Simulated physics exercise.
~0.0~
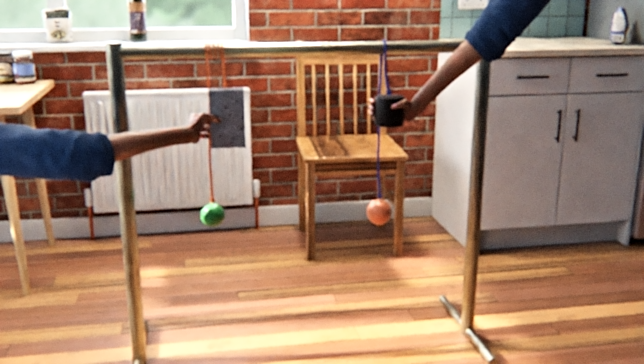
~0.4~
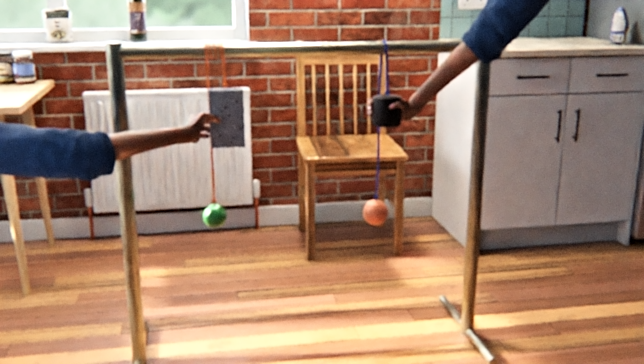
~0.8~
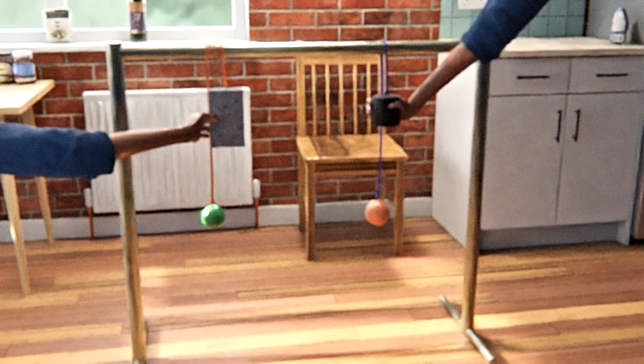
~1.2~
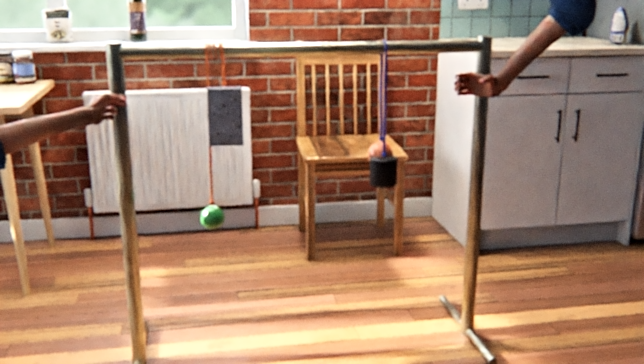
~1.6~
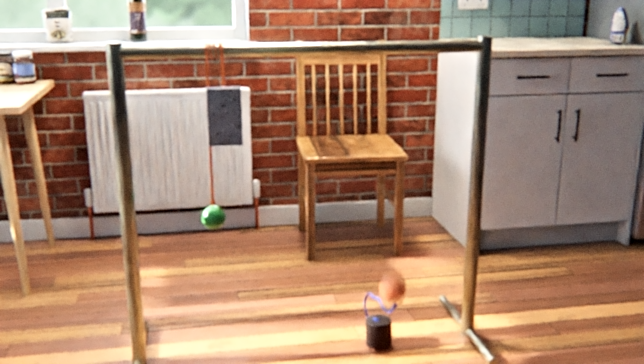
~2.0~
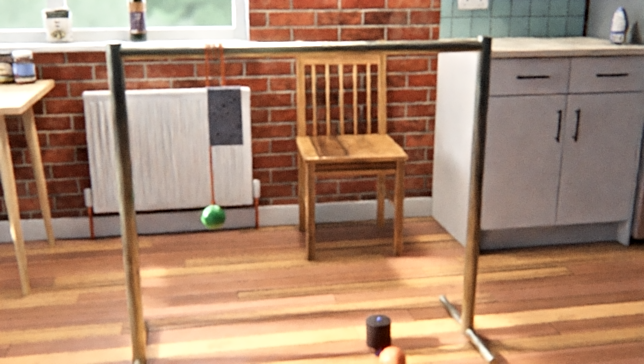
At the start, two shoelaces hang over a metal rail, the left one with a grey slab and a round green fruit, the right one with a dark cylinder and a round orange fruit. One hand reaches to the slab while another holds the cylinder, and little moves. Then both hands draw back, and the cylinder drops as the orange fruit rises towards it. The right shoelace slips off the rail, and the cylinder reaches the floor with the fruit coming down after it. At the end, cylinder and orange fruit are down on the floor, while the slab and green fruit still hang.
